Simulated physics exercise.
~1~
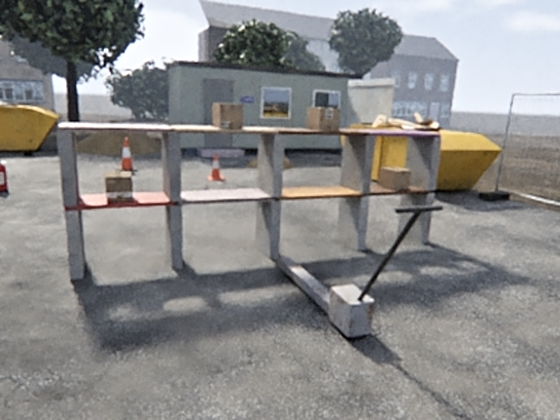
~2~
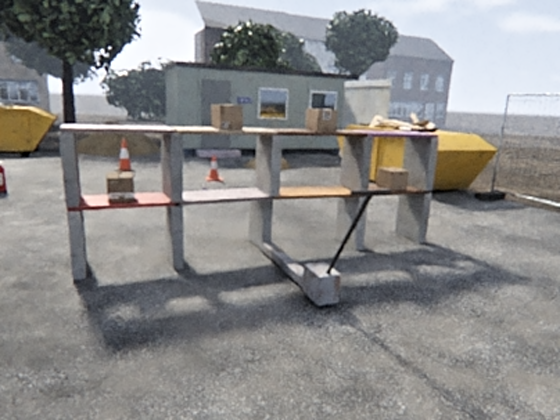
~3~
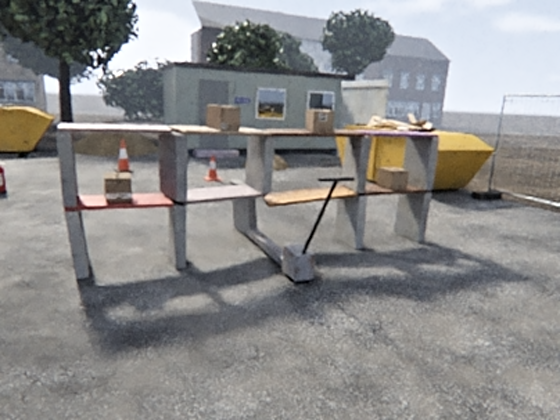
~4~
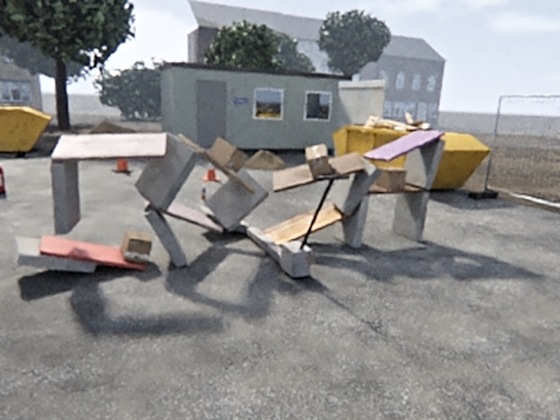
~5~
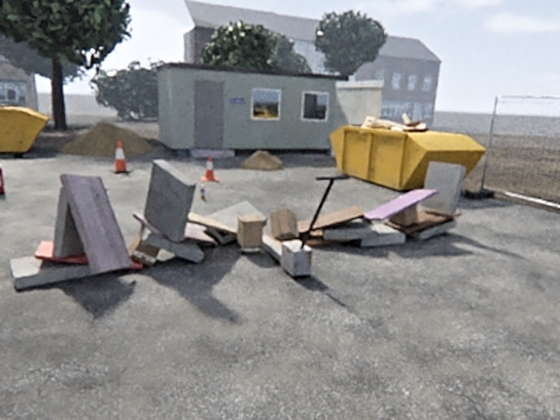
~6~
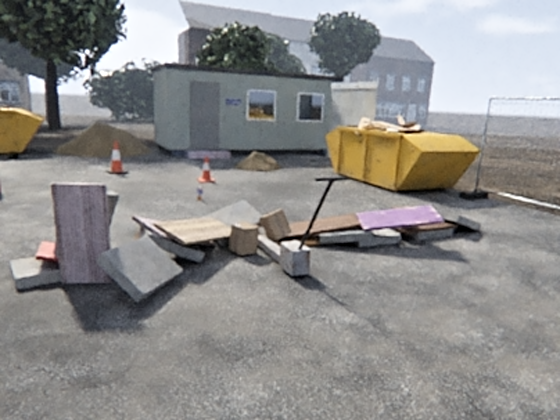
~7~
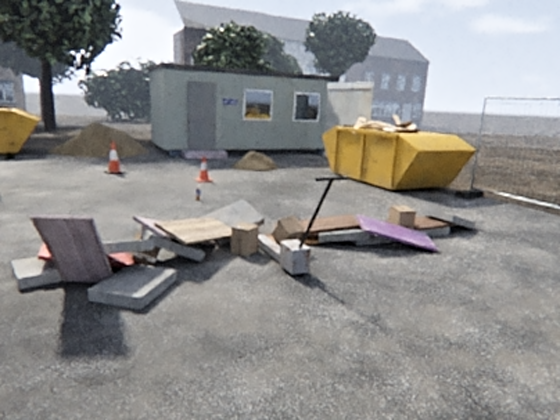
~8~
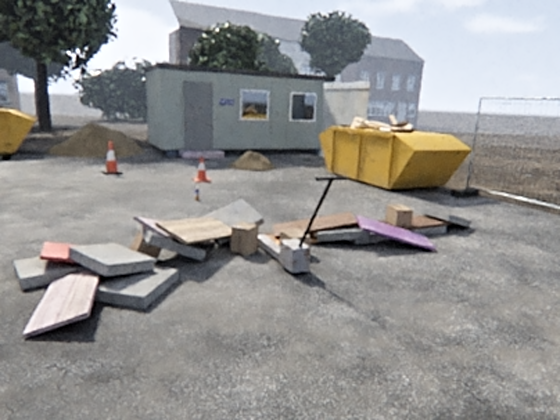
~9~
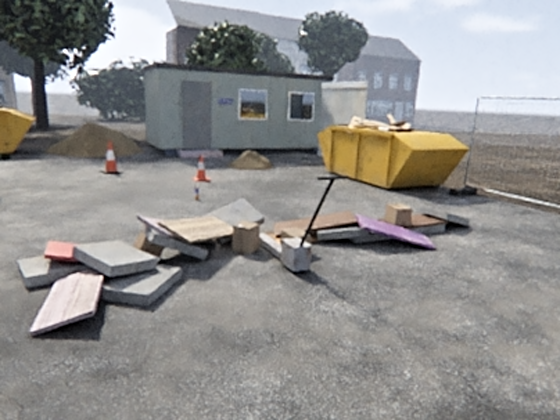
In a paved yard with a cabin, yellow skips, traffic cones and trees behind, a two-tier row of boards on grey upright blocks is seen from the front, slightly above. Small cartons sit on the boards, with a red one low on the left and a purple one at the upper right. A block-shaped jack with a slanting handle slides left and inward at the foot of a middle upright, then stops. The uprights tip and the boards drop across the row. Finally everything lies in a low, scattered heap, the purple board resting aslant on the right.
